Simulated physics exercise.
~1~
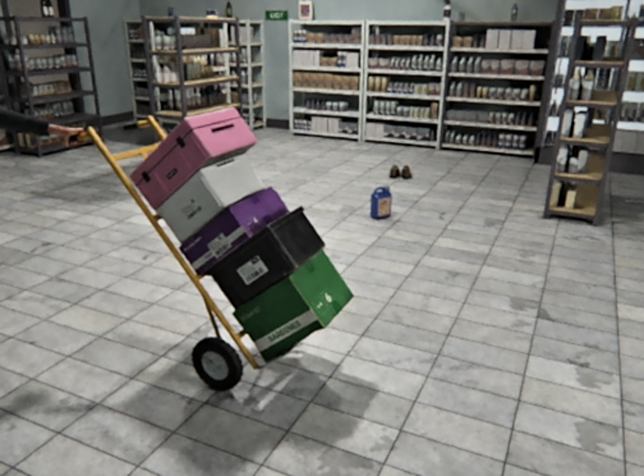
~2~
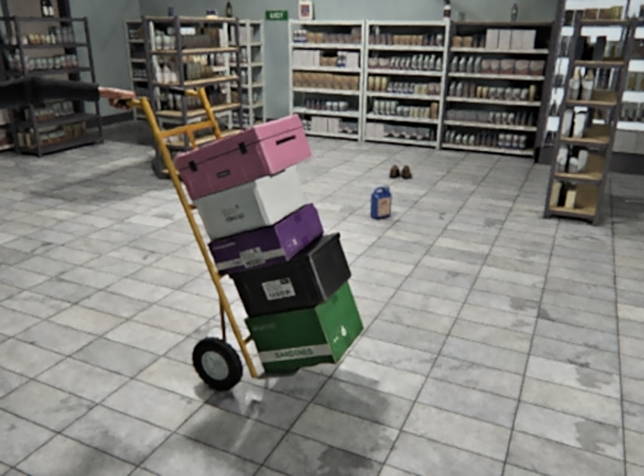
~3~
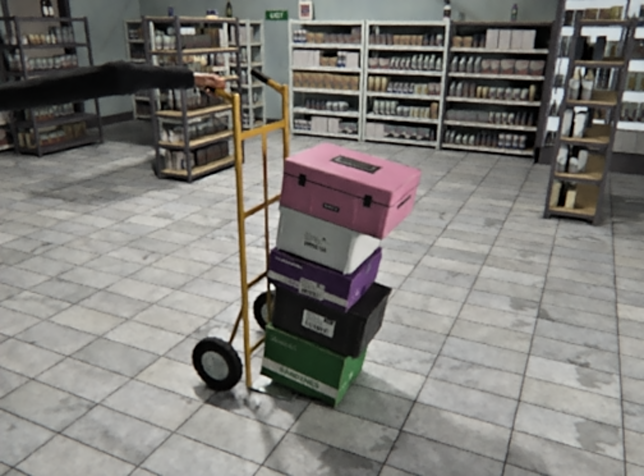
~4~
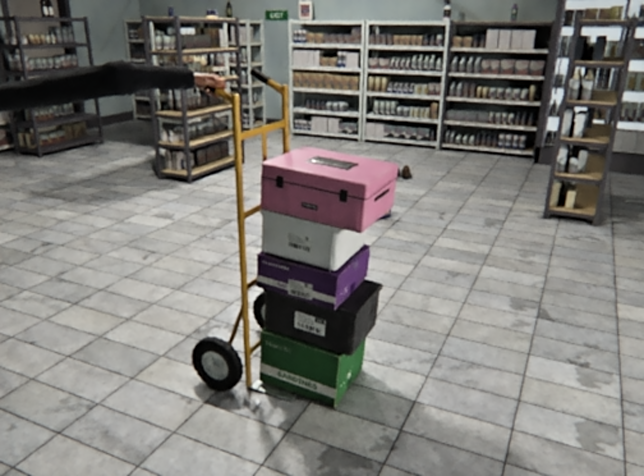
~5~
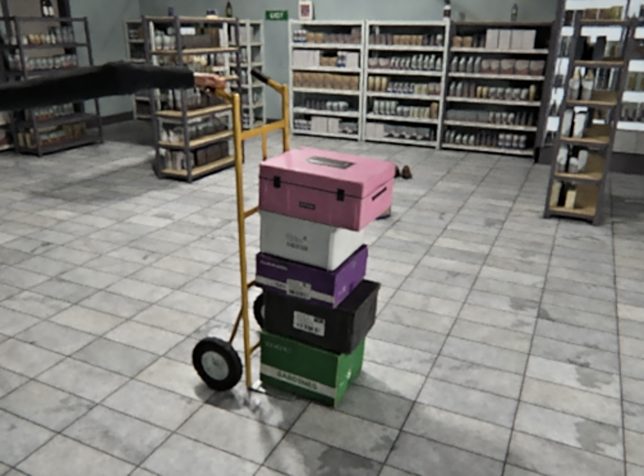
The clip shows a gloved or dark-sleeved arm swinging a tilted yellow sack truck upright, carrying a pink toolbox, white tote, purple parcel, black tote and green parcel. The stack swings right, shifts slightly back left, then settles, still standing on the tiled floor.
